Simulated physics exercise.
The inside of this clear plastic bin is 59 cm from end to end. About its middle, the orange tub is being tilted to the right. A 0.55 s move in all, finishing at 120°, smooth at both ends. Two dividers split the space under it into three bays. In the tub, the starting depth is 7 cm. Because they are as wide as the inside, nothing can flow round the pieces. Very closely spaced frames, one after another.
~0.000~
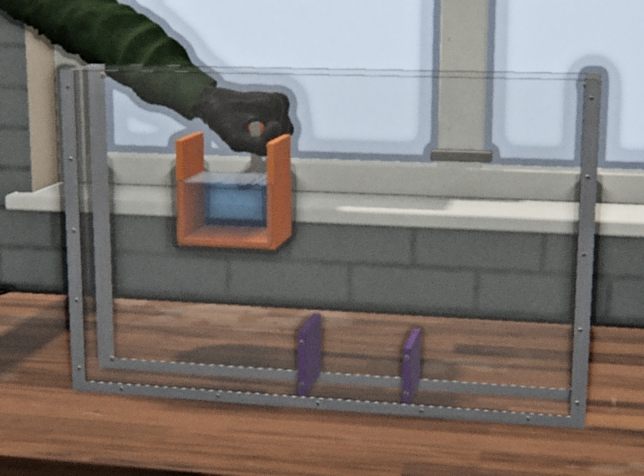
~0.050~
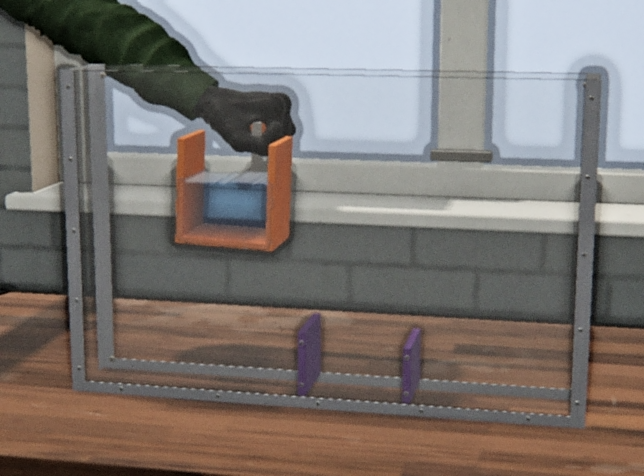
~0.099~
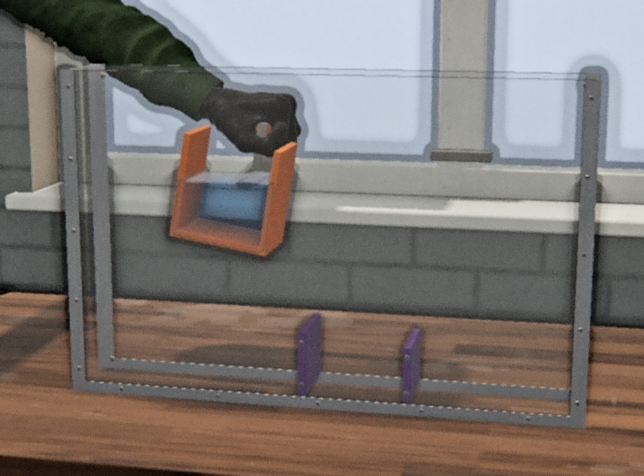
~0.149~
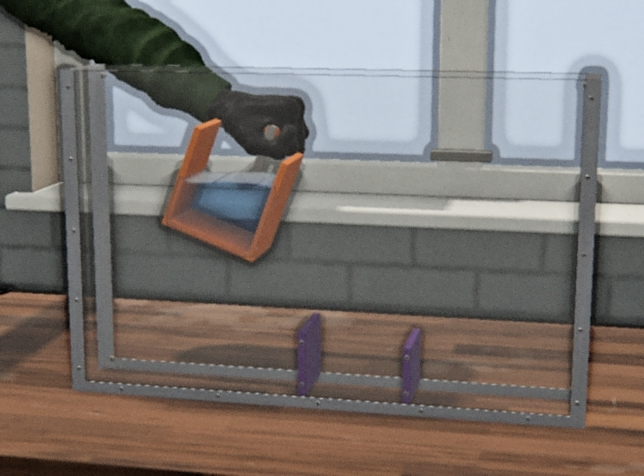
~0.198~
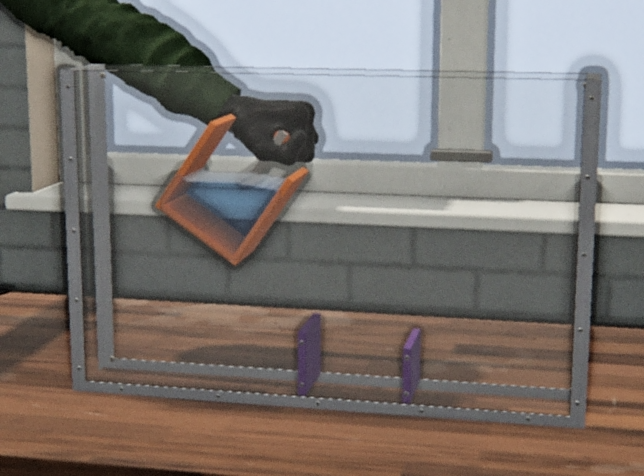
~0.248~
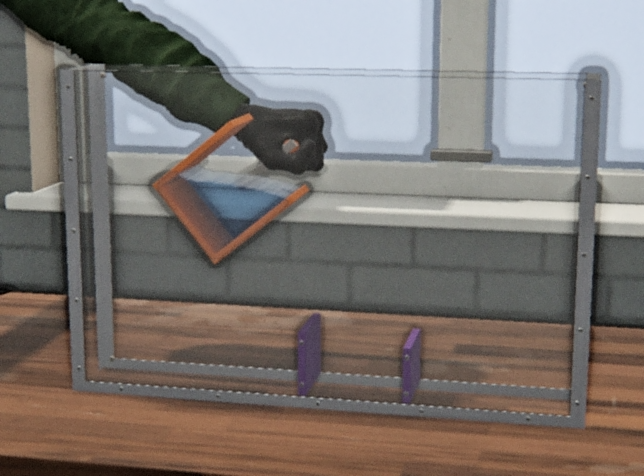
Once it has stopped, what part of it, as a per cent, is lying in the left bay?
The left bay has about 30 %.
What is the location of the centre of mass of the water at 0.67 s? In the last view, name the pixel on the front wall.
I'd put it somewhere about (328, 341) in that last view.
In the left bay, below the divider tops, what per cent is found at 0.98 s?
28 %.
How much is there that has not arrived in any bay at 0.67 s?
I'd say some 35 percent.
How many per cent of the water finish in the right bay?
That comes to near 6 in a hundred.
By 0.43 s the bays hold 0, 3 and 0 per cent, with 97 still above them.
By 0.67 s the bays hold 18, 48 and 0 per cent, with 34 still above them.
By 0.98 s the bays hold 27, 67 and 5 per cent, with 0 still above them.
At rest it is 28 per cent left, 67 middle, 5 right.
